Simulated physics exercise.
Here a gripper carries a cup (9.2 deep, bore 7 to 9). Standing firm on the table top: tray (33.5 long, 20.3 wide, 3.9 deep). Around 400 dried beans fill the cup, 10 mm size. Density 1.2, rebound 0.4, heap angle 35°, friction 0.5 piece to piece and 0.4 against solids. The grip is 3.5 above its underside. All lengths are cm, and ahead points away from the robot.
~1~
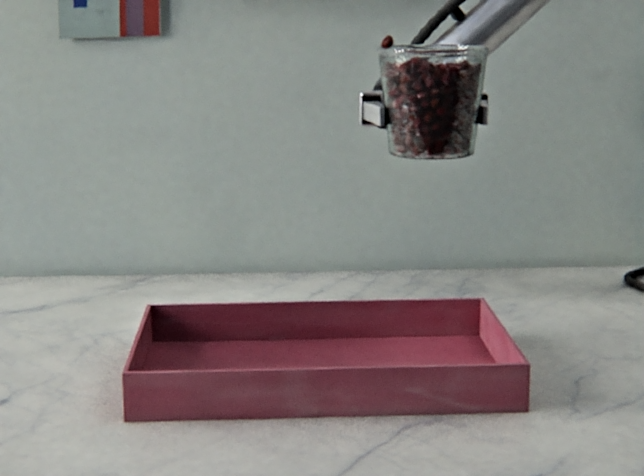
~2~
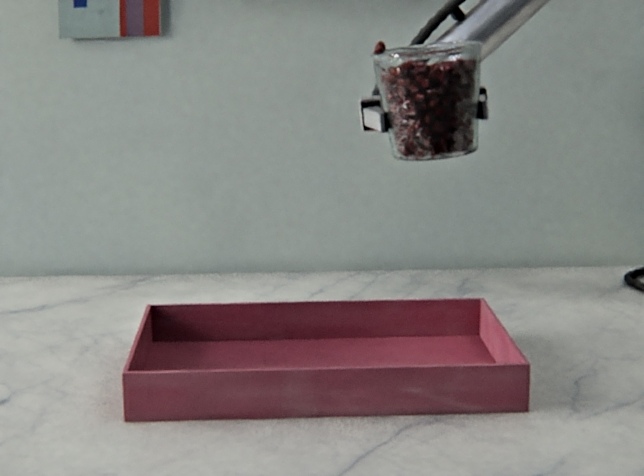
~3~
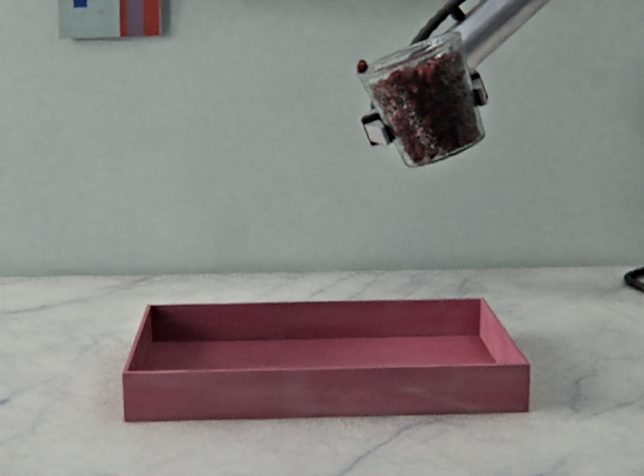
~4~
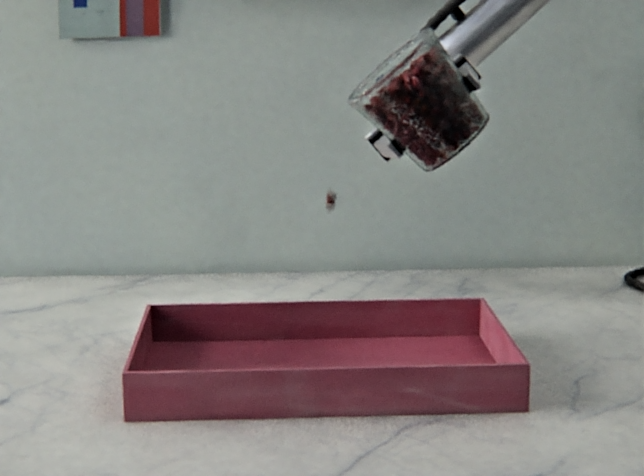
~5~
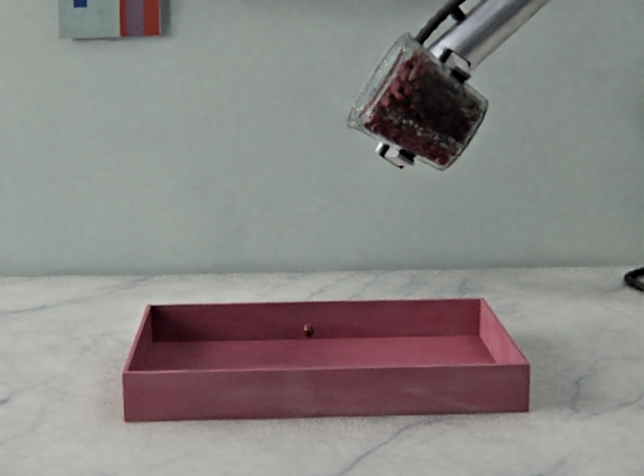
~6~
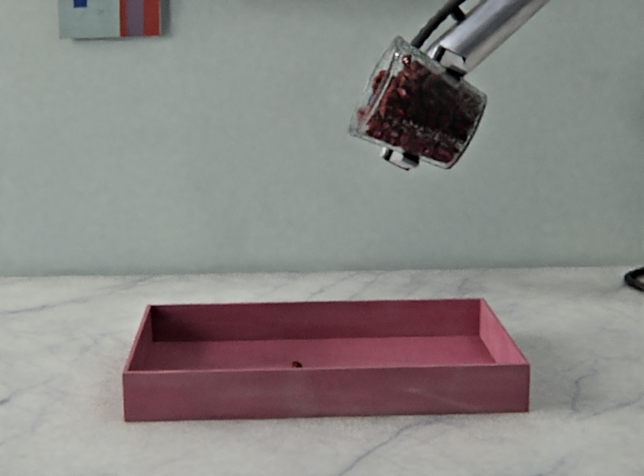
Above a pinkish-red tray on a marble tabletop, a robot gripper tilted a clear cup full of dark red beans toward the left, and a single bean dropped out and landed in the tray.
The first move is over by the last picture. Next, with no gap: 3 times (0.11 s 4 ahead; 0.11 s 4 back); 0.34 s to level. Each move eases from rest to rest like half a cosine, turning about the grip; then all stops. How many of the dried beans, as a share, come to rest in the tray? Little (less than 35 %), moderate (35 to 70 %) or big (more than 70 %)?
Answer: Moderate; 35 to 70 % of the dried beans finish in the tray.
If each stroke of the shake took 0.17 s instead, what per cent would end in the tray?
In that case some 25 per cent.
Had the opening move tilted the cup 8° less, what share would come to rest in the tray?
Then about 40 per cent.
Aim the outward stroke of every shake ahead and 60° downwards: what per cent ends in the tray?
About 15 per cent.
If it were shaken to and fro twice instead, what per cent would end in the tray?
It would be near 40 per cent.
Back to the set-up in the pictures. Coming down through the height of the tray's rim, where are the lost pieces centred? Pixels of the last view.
Near (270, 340).
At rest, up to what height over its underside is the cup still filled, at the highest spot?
Roughly 7.5 cm.
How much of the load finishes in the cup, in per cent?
About 50 per cent.
Then, 0.40 s on, tilted 63° forward, highest piece 27 above the table; 271 in the cup, 106 in the tray, 27 in flight or on a rim.
Then, 0.80 s on, tilted 40° forward, highest piece 27 above the table; 204 in the cup, 190 in the tray, 1 on the table or floor, 9 in flight or on a rim.
Then, 1.20 s on, level, highest piece 28 above the table; 203 in the cup, 200 in the tray, 1 on the table or floor.
Then, 2.25 s on, level, highest piece 28 above the table; 203 in the cup, 200 in the tray, 1 on the table or floor.
In the end, 203 in the cup, 200 in the tray, 1 on the table or floor. That is 50 % in the tray.
